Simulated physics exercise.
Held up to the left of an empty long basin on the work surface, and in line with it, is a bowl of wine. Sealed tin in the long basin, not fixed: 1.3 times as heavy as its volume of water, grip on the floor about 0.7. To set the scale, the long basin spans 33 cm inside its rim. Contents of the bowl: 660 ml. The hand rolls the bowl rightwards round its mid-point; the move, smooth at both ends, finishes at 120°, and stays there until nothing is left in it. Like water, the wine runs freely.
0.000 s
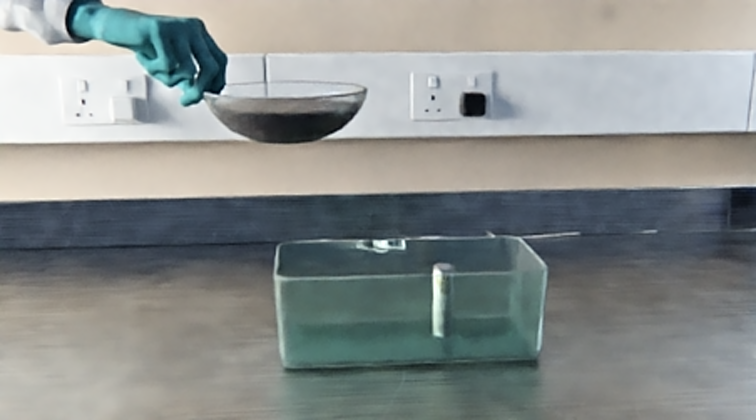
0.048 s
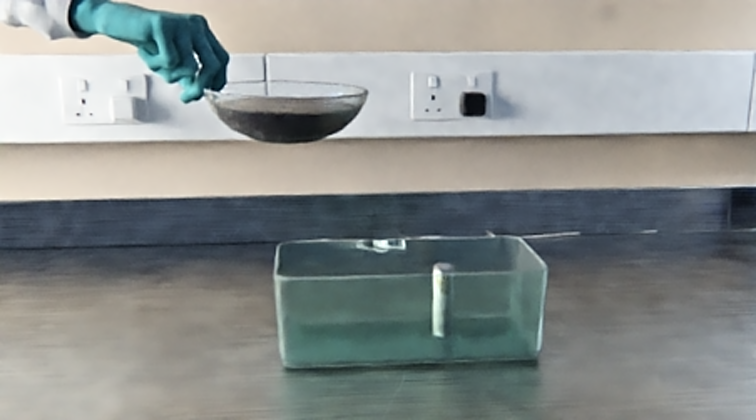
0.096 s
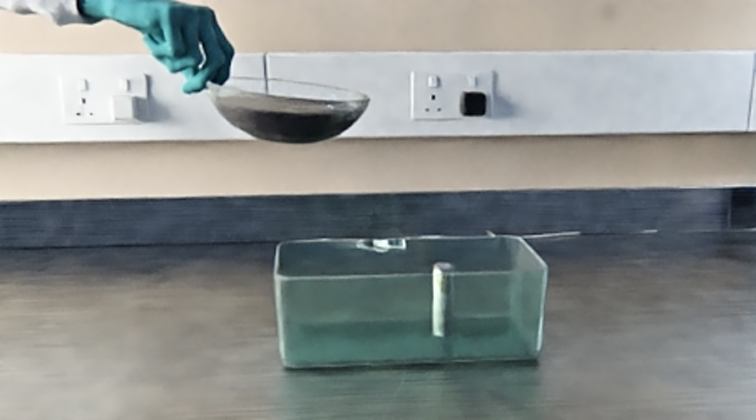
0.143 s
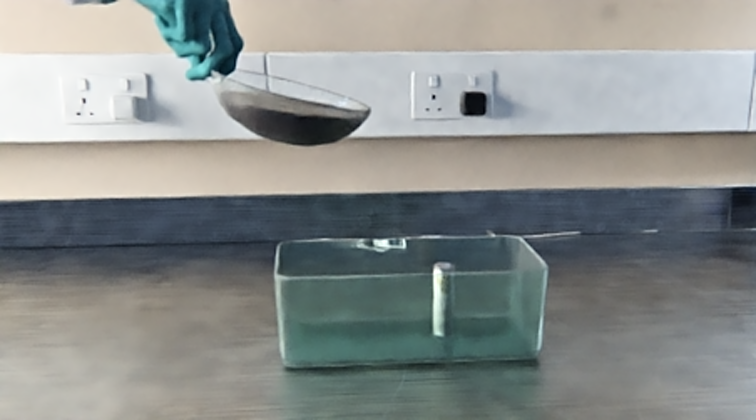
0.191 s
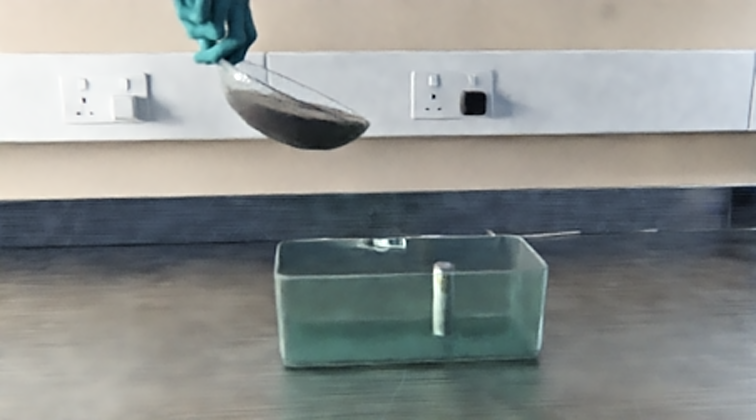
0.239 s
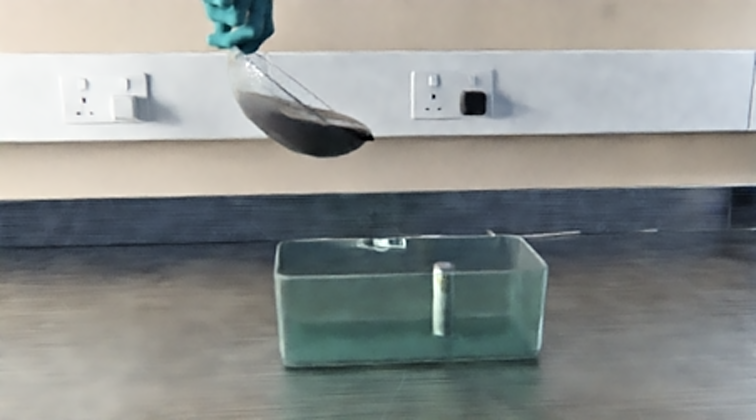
At a worktop below wall sockets, a gloved hand tilts a glass bowl rightwards above a long basin, dark liquid reaching its lip.
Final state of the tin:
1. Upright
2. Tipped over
2, tipped over.
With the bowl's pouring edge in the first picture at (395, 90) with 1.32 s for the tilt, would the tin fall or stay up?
After that, the tin stays vertical.
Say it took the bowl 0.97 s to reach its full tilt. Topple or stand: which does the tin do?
Then the tin tumbles.
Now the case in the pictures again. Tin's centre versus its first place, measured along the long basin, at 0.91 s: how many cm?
Close to 3 cm.
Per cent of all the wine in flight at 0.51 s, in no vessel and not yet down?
Close to 14 in a hundred.
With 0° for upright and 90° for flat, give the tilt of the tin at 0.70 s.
Roughly 5°.
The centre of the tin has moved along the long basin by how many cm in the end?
Looks like roughly 5.0 cm in total.
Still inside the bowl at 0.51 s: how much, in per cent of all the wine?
Around 0 in a hundred.
By 0.51 s the tilt is 109° and 0 per cent is still to pour; the tin stands where it began.
By 0.70 s the tilt is 120° and 0 per cent is still to pour; the tin leans 5°.
By 0.91 s the tilt is 120° and 0 per cent is still to pour; the tin leans 56°.
By 1.13 s the tilt is 120° and 0 per cent is still to pour; the tin lies on its side.
At rest the tin lies on its side.
